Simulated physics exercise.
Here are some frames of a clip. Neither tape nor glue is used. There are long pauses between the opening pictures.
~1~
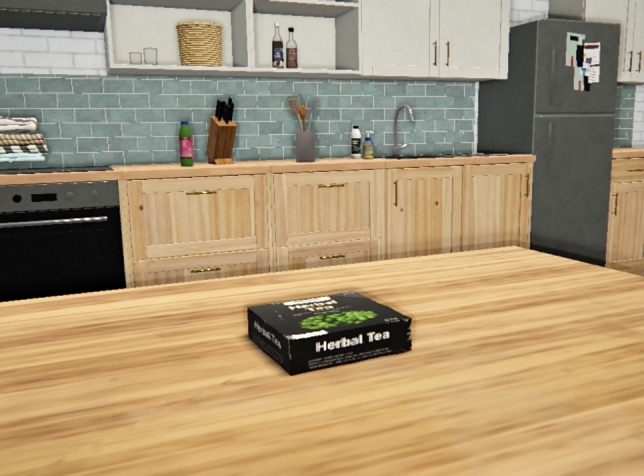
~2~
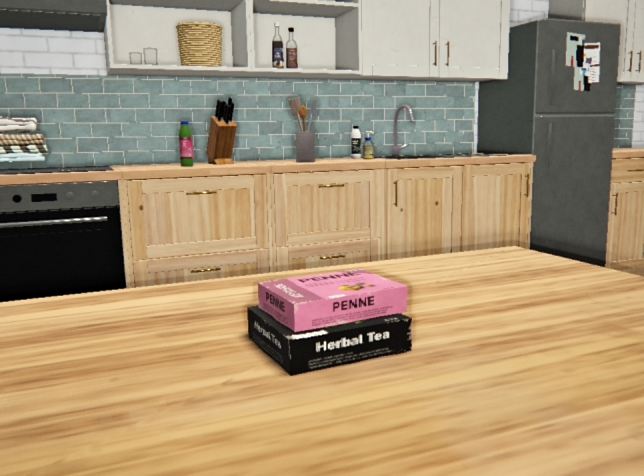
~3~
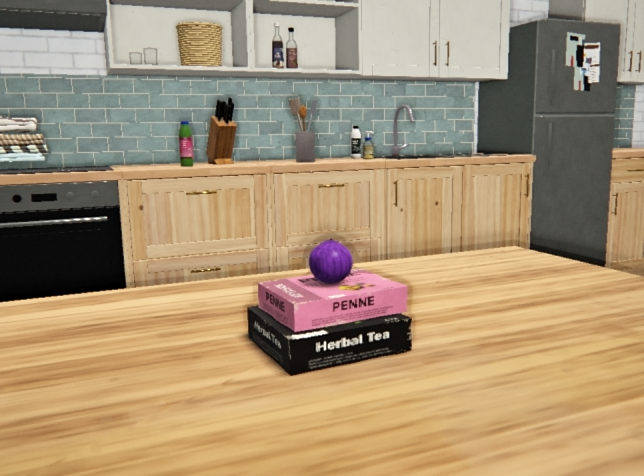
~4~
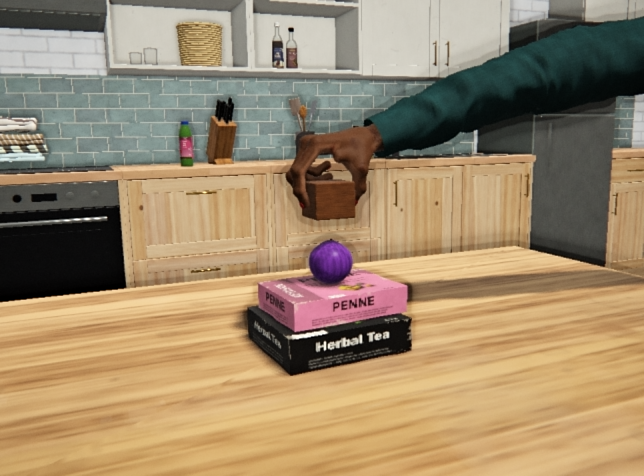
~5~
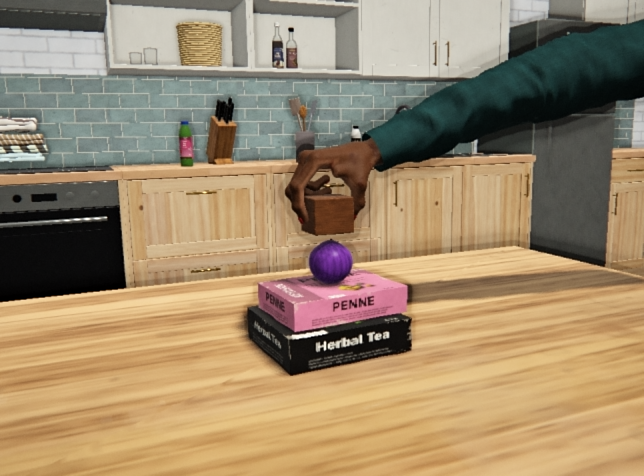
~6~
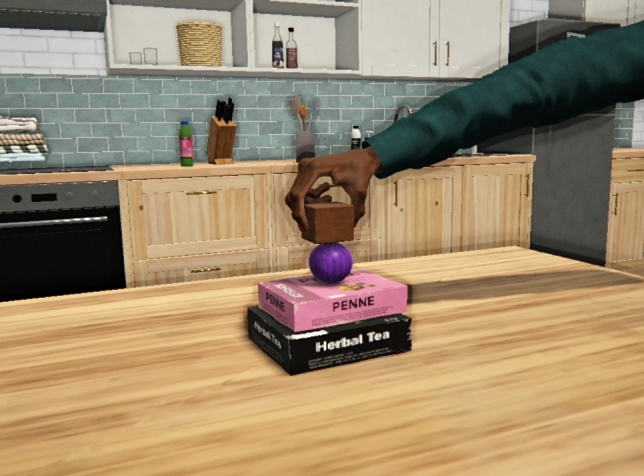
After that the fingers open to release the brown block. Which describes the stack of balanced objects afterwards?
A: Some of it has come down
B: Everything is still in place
A, some of it has come down.
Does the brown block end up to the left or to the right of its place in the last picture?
That would be the viewer's left.
Then, 0.50 s on from there, brown block now fallen.
Then, 0.70 s on from there, things are still on the move.
In the end, fallen, brown block; the other 3 unmoved. At the end, from the last picture's camera, brown block near (119, 367). The pile comes apart.
